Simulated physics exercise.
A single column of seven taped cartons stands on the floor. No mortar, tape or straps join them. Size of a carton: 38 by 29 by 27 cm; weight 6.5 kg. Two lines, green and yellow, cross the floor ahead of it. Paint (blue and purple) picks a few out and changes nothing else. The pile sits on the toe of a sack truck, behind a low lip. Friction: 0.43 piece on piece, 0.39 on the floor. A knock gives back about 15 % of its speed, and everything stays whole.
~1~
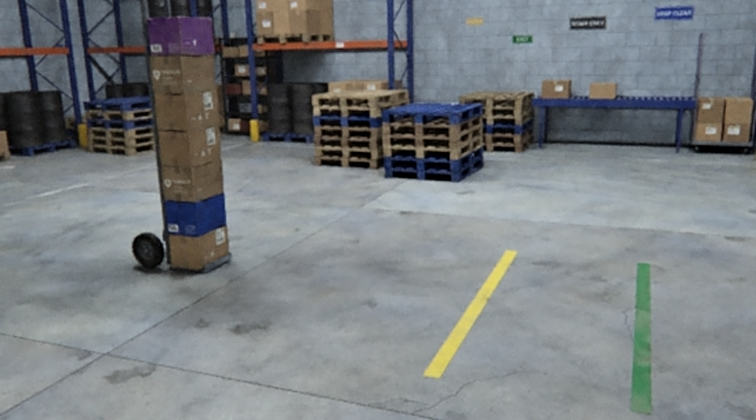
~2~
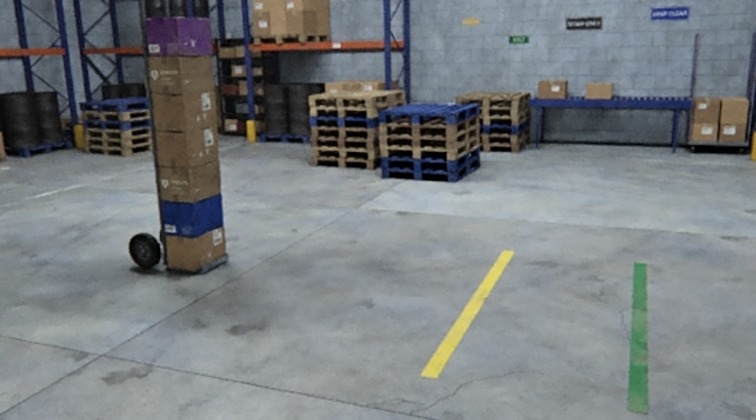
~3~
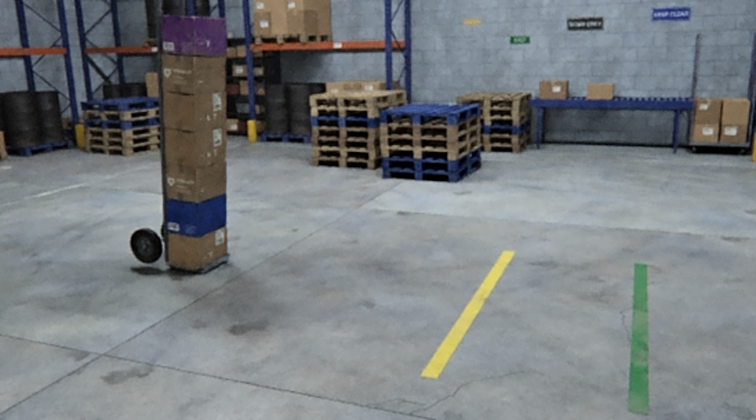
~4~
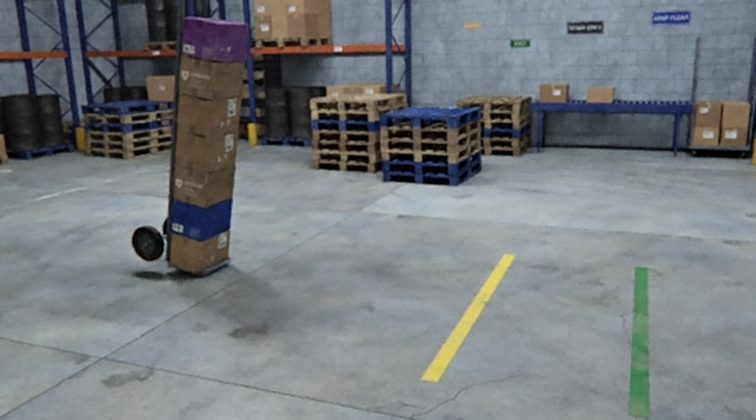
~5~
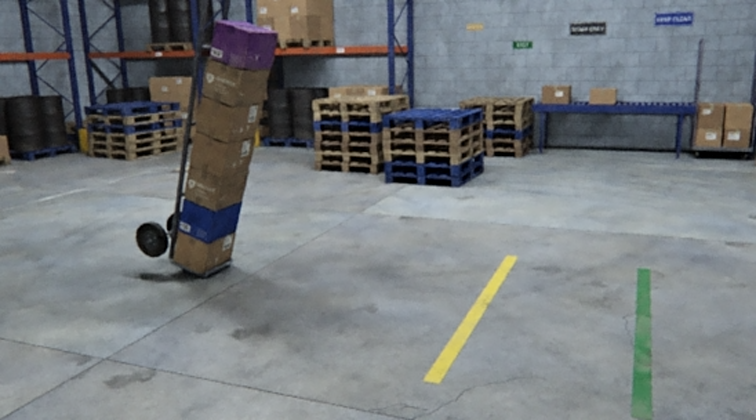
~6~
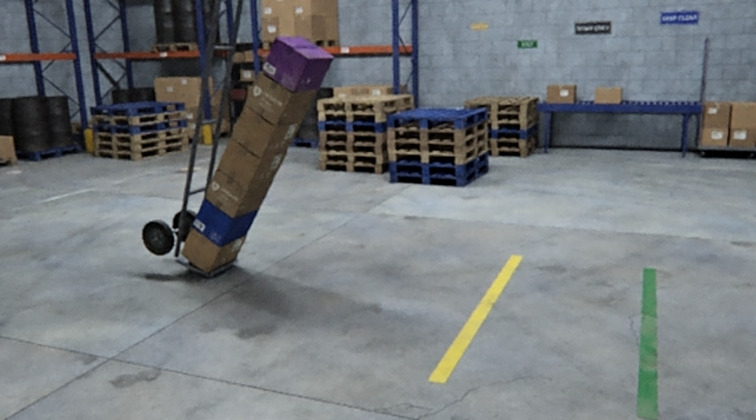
In the video, a tall single column of cartons, including a blue one and a purple one, stands upright on a sack truck in a warehouse, then leans increasingly to the right, toward yellow and green floor lines, as the truck tilts forward.
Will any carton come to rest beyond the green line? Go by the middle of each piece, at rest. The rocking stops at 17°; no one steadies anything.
No, all stops short of the green line.
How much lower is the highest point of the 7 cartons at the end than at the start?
Roughly 155 cm.
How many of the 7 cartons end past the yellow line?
The count is 1.
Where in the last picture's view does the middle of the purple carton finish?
Near (519, 287).
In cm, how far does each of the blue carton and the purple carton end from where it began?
About: Blue 70, purple 300.
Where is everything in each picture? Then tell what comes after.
In the first picture (pixels give the middle of a visible side), truck frame (148, 49) 0° forward; yellow line, near end, (443, 357); green line, near end, (641, 389); blue carton (212, 214); purple carton (198, 36); none has stirred.
In the second picture, truck frame (146, 49) 1° forward; purple carton (196, 37).
In the third picture, truck frame (160, 46) 5° forward; purple carton (211, 37) 5° from how it stood; blue carton (213, 215) 5° from how it stood; steepest lean 5°, the carton at (178, 74); movement in 7 of them.
In the fourth picture, truck frame (179, 47) 10° forward; purple carton (233, 43) 10° from how it stood; blue carton (218, 219) 10° from how it stood; movement in 7 of them.
In the fifth picture, truck frame (199, 48) 15° forward; purple carton (261, 51) 17° from how it stood; blue carton (226, 222) 17° from how it stood; movement in 7 of them.
In the sixth picture, truck frame (211, 49) 17° forward; yellow line, near end, (449, 363); green line, near end, (648, 395); purple carton (314, 75) 31° from how it stood, 17 cm lower; blue carton (241, 227) 31° from how it stood; movement in 7 of them.
Then, 0.12 s past the last view, none of the 7 cartons past the green line, 7 disturbed; blue carton 40° from how it stood; purple carton 40° from how it stood, 31 cm lower.
Then, 0.32 s past the last view, none of the 7 cartons past the green line, 7 disturbed; blue carton 61° from how it stood, 11 cm lower; purple carton 61° from how it stood, 78 cm lower.
Then, 0.58 s past the last view, none of the 7 cartons past the green line, 7 disturbed; blue carton on its side; purple carton on its side.
In the end, none of the 7 cartons past the green line, 7 disturbed; blue carton on its side; purple carton on its side. The farthest middle lies 80 cm short of that line. From the last view, middles, blue carton near (273, 260), purple carton near (519, 287).
